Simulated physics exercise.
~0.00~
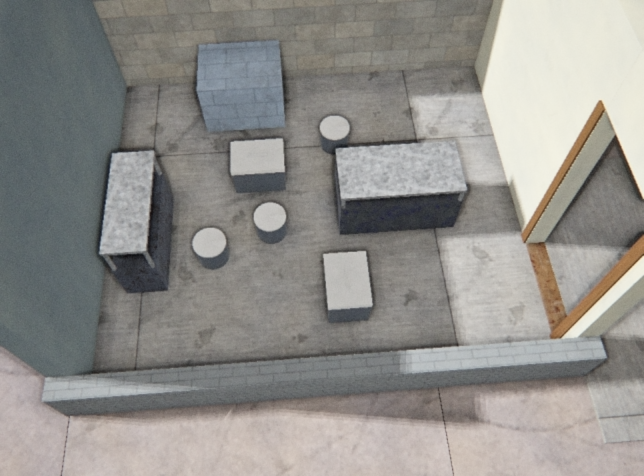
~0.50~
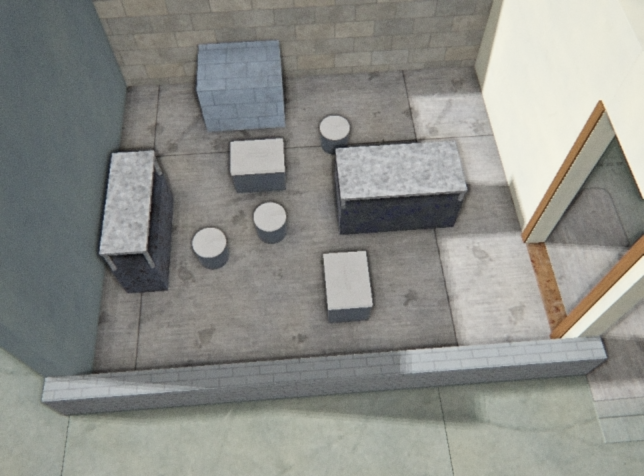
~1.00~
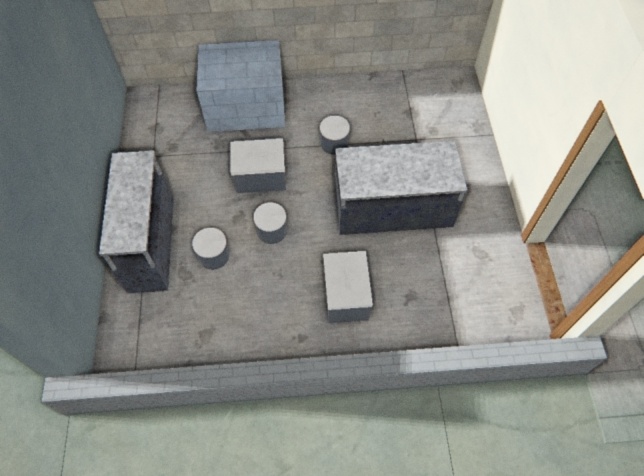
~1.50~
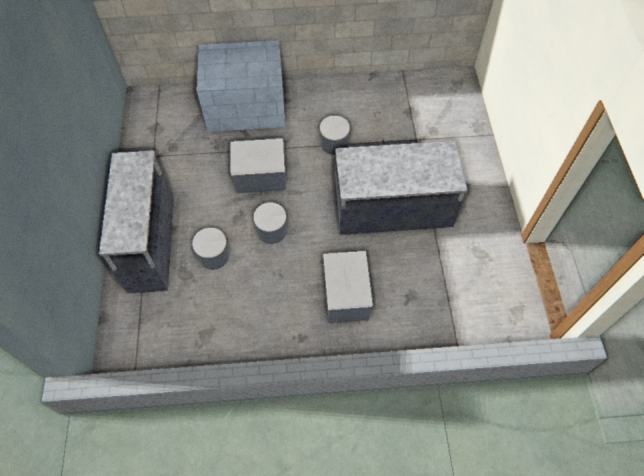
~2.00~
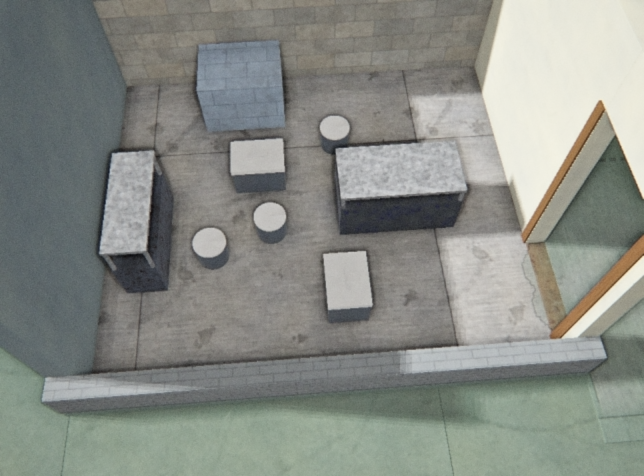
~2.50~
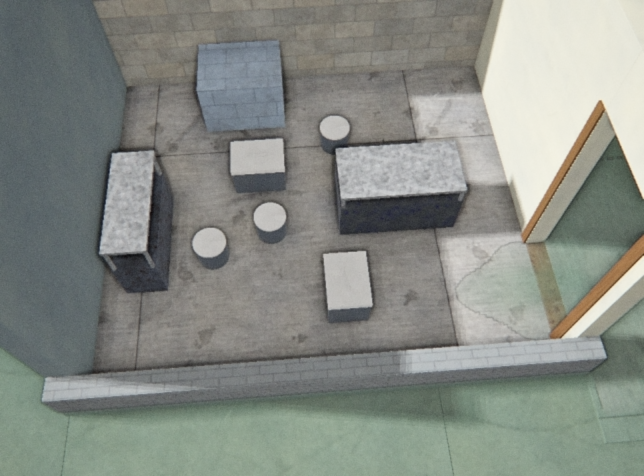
A small shop with a grey floor, a stone back wall and a low front wall is seen from above by a still camera. Two dark, speckled-topped counters stand left and right, with a blue-grey block behind and pale-topped boxes and round stools between them. Greenish water spreads over the pinkish street, then crosses the orange-brown doorway sill onto the floor inside, while the furnishings stay still.
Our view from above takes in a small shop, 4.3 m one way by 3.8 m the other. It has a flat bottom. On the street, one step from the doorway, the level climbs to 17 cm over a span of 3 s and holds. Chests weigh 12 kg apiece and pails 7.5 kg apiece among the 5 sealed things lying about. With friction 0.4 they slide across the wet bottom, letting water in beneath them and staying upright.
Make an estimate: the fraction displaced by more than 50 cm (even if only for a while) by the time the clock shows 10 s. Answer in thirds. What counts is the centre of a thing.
One to two thirds.
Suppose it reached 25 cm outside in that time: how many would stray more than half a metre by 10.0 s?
I count 4 of them in that case.
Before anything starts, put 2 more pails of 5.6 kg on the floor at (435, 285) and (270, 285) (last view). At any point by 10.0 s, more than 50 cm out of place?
First one exceeds it, second one exceeds it.
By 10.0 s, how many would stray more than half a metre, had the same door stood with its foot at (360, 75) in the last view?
The count would be 2.
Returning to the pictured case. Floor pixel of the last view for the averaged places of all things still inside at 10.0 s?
I'd say about (246, 204) in the last view.
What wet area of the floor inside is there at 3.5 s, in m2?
Wet area: Approx. 2.5 m2.
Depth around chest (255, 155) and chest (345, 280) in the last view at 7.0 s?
Close to 2 and 11 centimetres.
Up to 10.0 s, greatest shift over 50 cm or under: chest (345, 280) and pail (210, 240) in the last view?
In turn: Above the mark, above the mark.
After 3.5 s 0 of 5 are over 50 cm from their spots; 0 afloat.
After 4.5 s 0 of 5 are over 50 cm from their spots; 0 afloat.
After 7.0 s 1 of 5 are over 50 cm from their spots; 1 afloat.
After 10.0 s 2 of 5 are over 50 cm from their spots, and 2 have been at some point; 1 afloat.
